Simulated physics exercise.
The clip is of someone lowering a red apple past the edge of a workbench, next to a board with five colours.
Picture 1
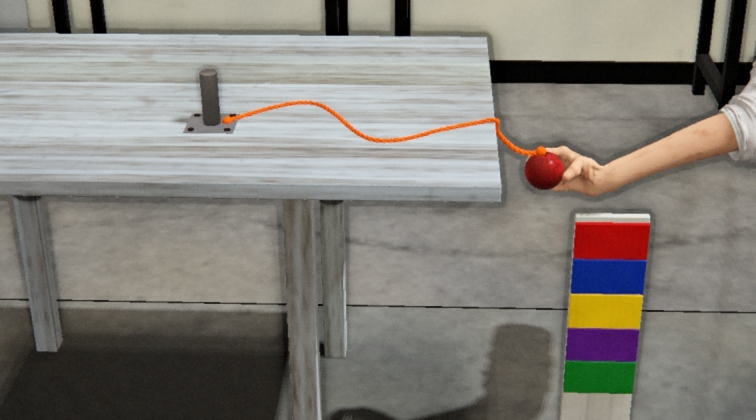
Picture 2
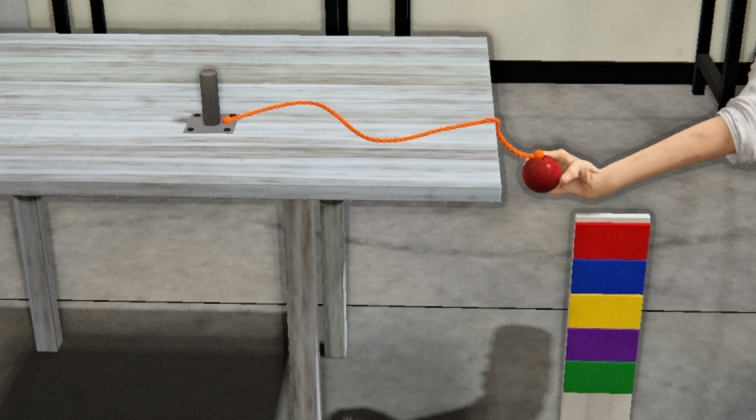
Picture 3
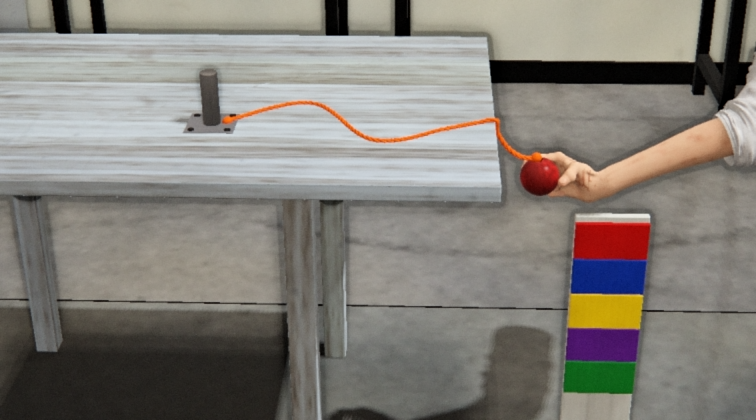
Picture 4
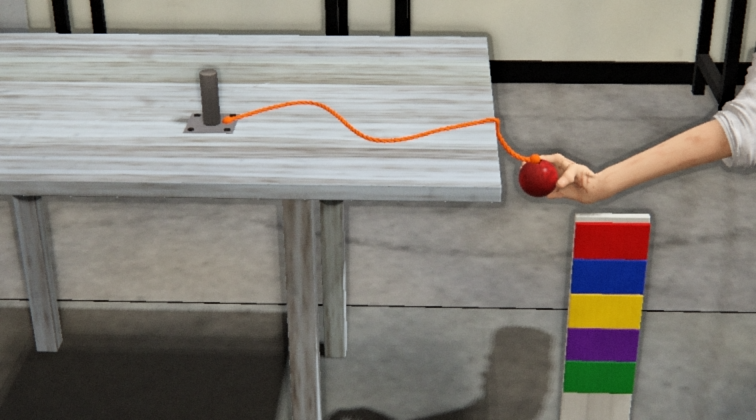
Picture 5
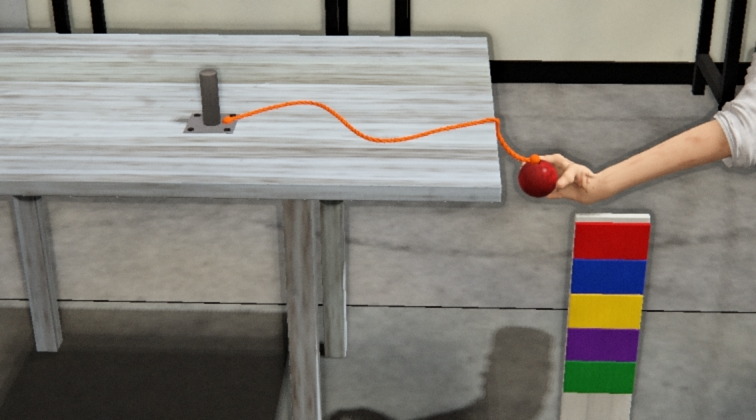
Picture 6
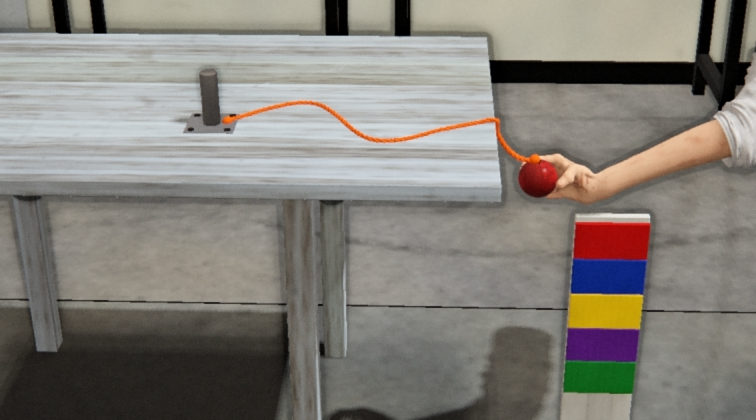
A hand held a small red ball, tied by a wavy orange cord to a metal post on a table, just past the table's right edge, lowered it very slightly, then kept it still.
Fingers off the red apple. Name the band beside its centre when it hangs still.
Its centre hangs level with the blue band.
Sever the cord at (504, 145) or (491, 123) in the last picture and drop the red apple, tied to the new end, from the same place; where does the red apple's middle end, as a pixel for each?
Near (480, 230) and (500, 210).
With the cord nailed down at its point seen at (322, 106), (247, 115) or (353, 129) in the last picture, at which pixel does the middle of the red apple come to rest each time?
The places are (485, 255), (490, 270) and (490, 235).
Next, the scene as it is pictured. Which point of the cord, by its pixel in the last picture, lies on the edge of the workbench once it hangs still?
The one at (426, 134).
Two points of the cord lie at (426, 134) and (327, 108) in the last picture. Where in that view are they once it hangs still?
They go to (496, 129) and to (348, 122).
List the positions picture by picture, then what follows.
Red apple (544, 171); red (612, 242); blue (609, 278); yellow (605, 312); purple (602, 346); green (600, 378), in the first frame.
Red apple (542, 174); cord through (257, 112) (323, 106) (352, 130) (415, 137) (481, 122), in the second frame.
Red apple (540, 176), in the third frame.
Red apple (539, 178); cord through (257, 112) (323, 106) (352, 130) (415, 137) (481, 122), in the fourth frame.
Red apple (538, 178), in the fifth frame.
Red apple (538, 178); cord through (257, 112) (323, 106) (352, 130) (415, 137) (481, 122), in the sixth frame.
Early on, apple near (493, 265); level with blue.
Midway, apple near (515, 271); level with blue.
Finally, apple near (496, 274); level with blue. Its middle rests at the blue band.
